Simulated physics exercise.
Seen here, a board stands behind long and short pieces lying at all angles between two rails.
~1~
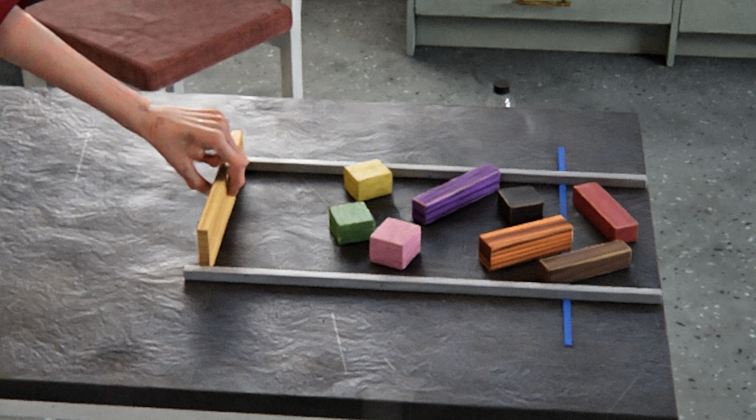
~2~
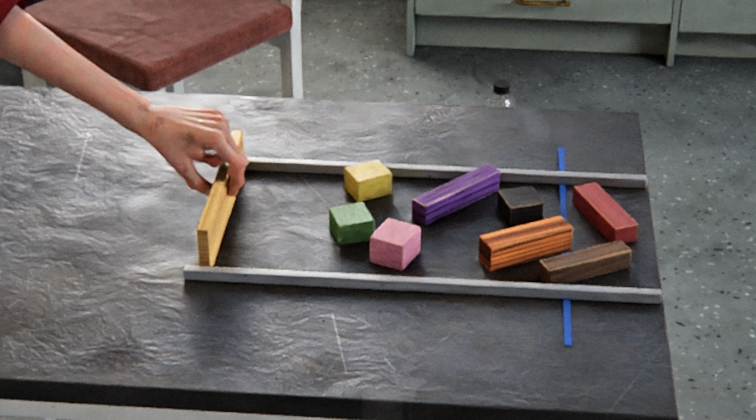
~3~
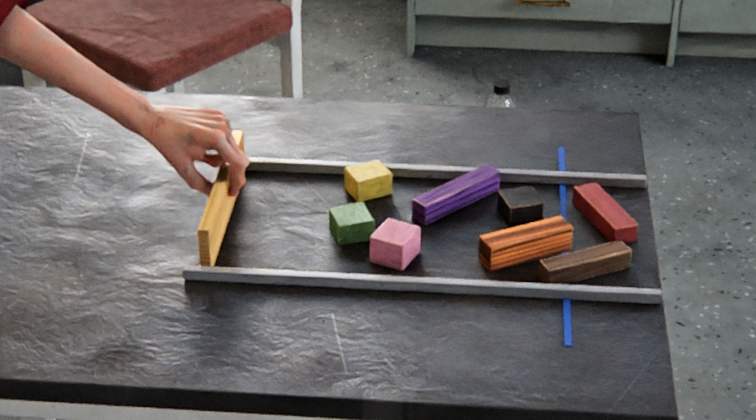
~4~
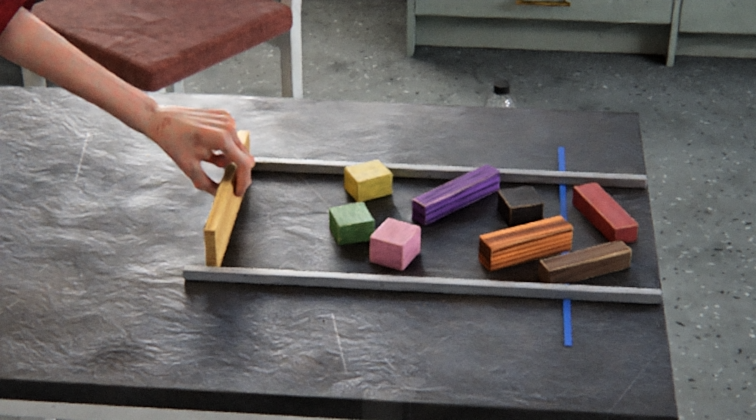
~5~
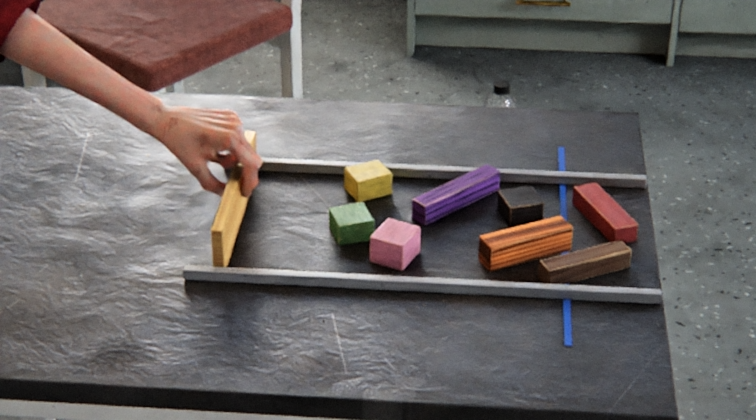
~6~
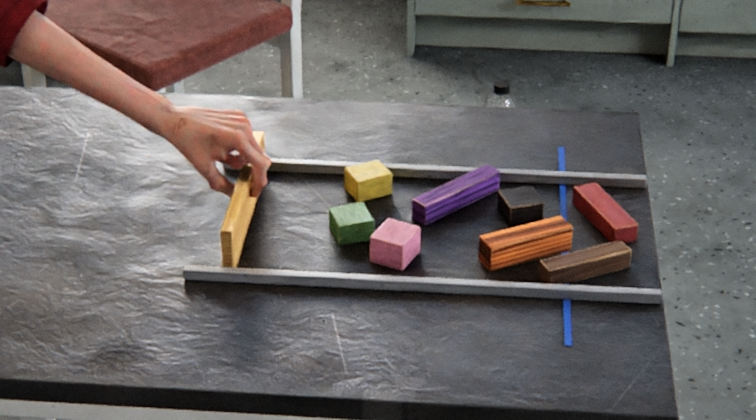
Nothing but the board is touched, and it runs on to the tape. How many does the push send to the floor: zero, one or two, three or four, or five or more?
Odds are the fallen group will hold just one or two.
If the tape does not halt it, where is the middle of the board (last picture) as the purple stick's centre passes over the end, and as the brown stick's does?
For the purple stick, about (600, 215); for the brown stick, about (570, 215).
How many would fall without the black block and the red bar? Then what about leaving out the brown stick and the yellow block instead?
I'd say 0 the first time and 0 the second time.
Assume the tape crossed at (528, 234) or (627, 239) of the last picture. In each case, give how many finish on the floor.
0 and 5 down on the floor.
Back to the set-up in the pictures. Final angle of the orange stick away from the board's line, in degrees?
It works out to near 50°.
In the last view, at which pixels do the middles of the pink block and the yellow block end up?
The pink block at (587, 267), the yellow block at (583, 195).
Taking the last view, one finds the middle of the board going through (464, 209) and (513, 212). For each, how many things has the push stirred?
Up to then 6, and up to the other point 8.
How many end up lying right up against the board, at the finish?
3 touch it.
Soon after, none off yet; red bar at rest near (605, 213); brown stick at rest near (585, 264); orange stick at rest near (526, 243).
In the end, the number that fall off is one or two; gone, red bar.
